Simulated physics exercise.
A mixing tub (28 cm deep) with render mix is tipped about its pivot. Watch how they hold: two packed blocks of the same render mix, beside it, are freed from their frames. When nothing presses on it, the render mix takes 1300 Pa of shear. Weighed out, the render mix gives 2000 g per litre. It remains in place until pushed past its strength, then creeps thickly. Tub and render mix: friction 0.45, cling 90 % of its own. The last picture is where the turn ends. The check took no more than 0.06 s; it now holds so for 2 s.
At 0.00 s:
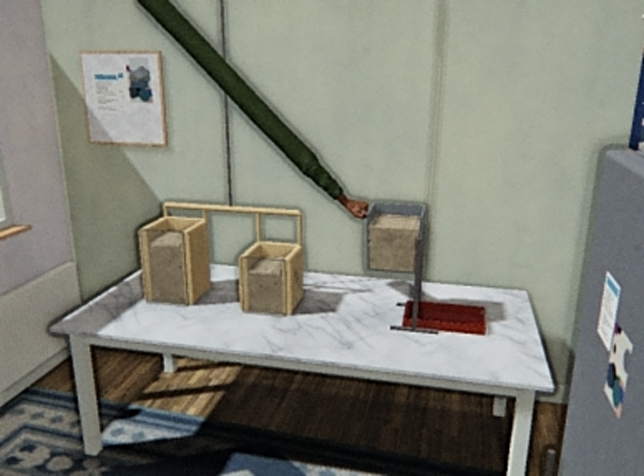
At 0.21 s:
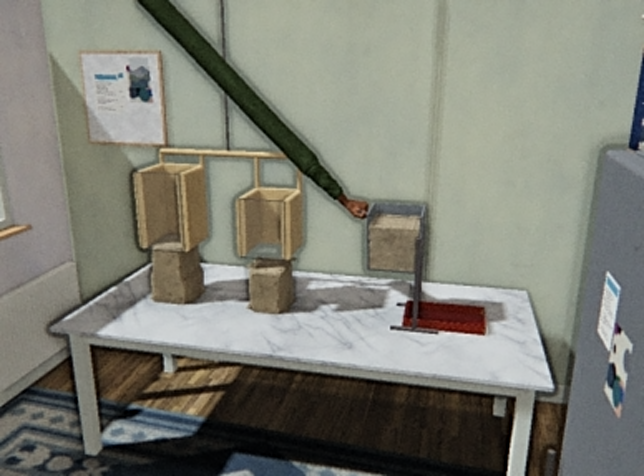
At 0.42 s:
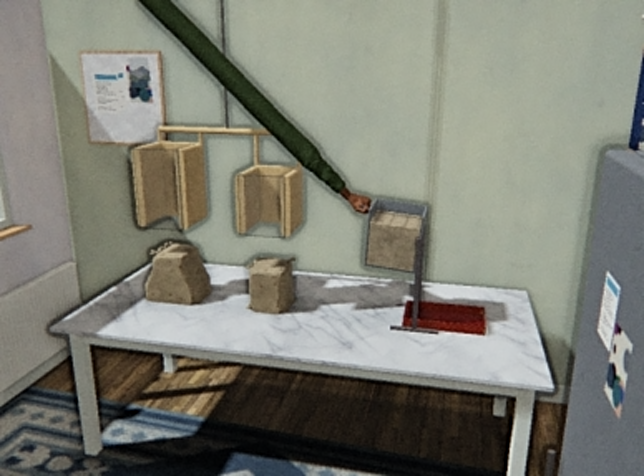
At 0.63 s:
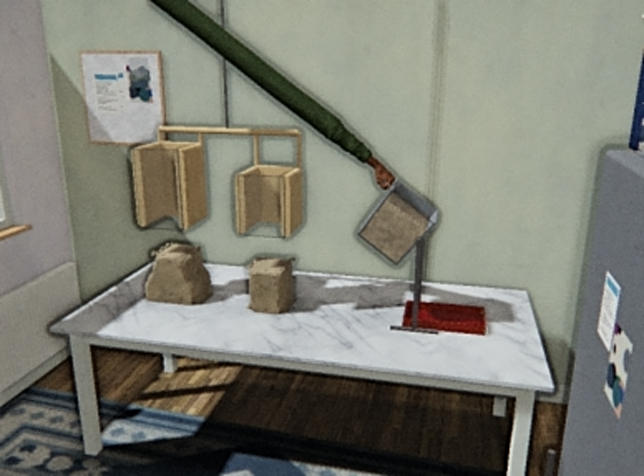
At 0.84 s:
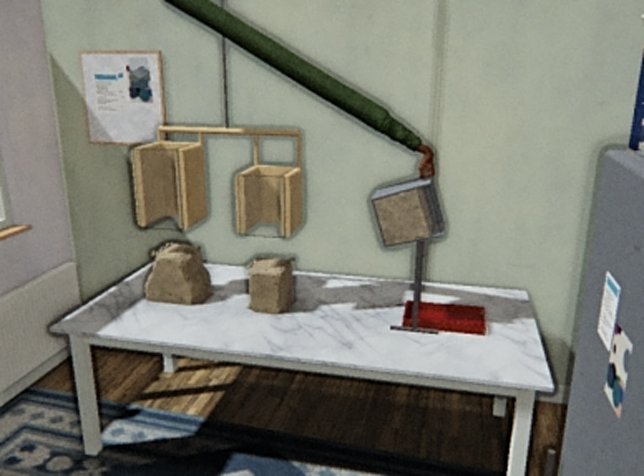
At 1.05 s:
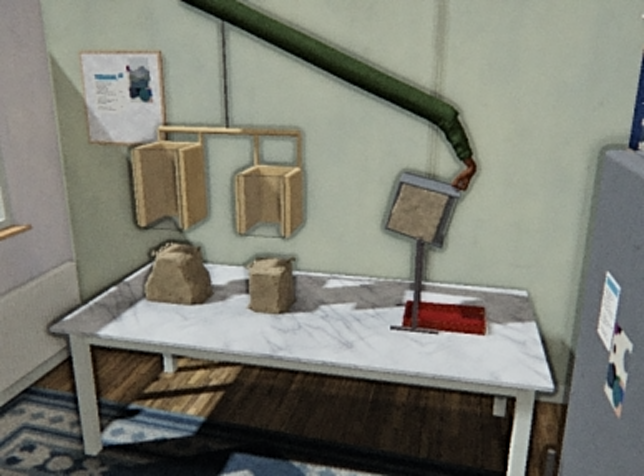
A long green-sleeved arm reaches over a white marble-topped table against a pale green wall, seen from slightly above by a still camera. Two wooden moulds holding tan blocks stand at left, and a grey tub of similar mix hangs on a red-based stand at right. The joined moulds lift clear, the left block sags and bulges while the right keeps its shape, then the hand turns the tub clockwise past its side.
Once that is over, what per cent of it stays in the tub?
Some 40 per cent stays in the tub.
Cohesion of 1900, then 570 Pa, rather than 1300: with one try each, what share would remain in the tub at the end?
The answers, in order, are 100 % and 35 %.
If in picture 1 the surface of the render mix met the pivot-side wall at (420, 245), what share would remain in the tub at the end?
In that case, around 55 percent.
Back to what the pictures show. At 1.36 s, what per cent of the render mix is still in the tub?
Close to 75 in a hundred.
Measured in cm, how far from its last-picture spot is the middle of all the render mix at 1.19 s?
Distance: About 4 cm.
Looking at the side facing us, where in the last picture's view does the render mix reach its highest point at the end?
I'd point to somewhere around (416, 213).
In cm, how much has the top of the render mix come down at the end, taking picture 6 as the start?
Roughly 13 cm.
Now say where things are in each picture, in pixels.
In the first picture, handle-side rim at (369, 215), tilt 0 degrees; top of the render mix at (370, 226); blocks stand 36 cm, 25 cm (left to right).
In the second picture, handle-side rim at (369, 215), tilt 0 degrees; top of the render mix at (370, 226); blocks stand 34 cm, 25 cm (left to right).
In the third picture, handle-side rim at (371, 210), tilt 5 degrees; top of the render mix at (374, 223); blocks stand 28 cm, 25 cm (left to right).
In the fourth picture, handle-side rim at (393, 190), tilt 36 degrees; top of the render mix at (388, 202); blocks stand 28 cm, 25 cm (left to right).
In the fifth picture, handle-side rim at (430, 185), tilt 73 degrees; top of the render mix at (418, 190); blocks stand 28 cm, 25 cm (left to right).
In the sixth picture, handle-side rim at (459, 199), tilt 105 degrees; top of the render mix at (407, 185); blocks stand 28 cm, 25 cm (left to right).
After 1.19 s, the tub is at 105 degrees and holds 100 %.
After 1.36 s, the tub is at 105 degrees and holds 77 %.
After 1.53 s, the tub is at 105 degrees and holds 52 %.
After 1.70 s, the tub is at 105 degrees and holds 40 %.
After 3.05 s, at the end, the tub is at 105 degrees and holds 40 %.
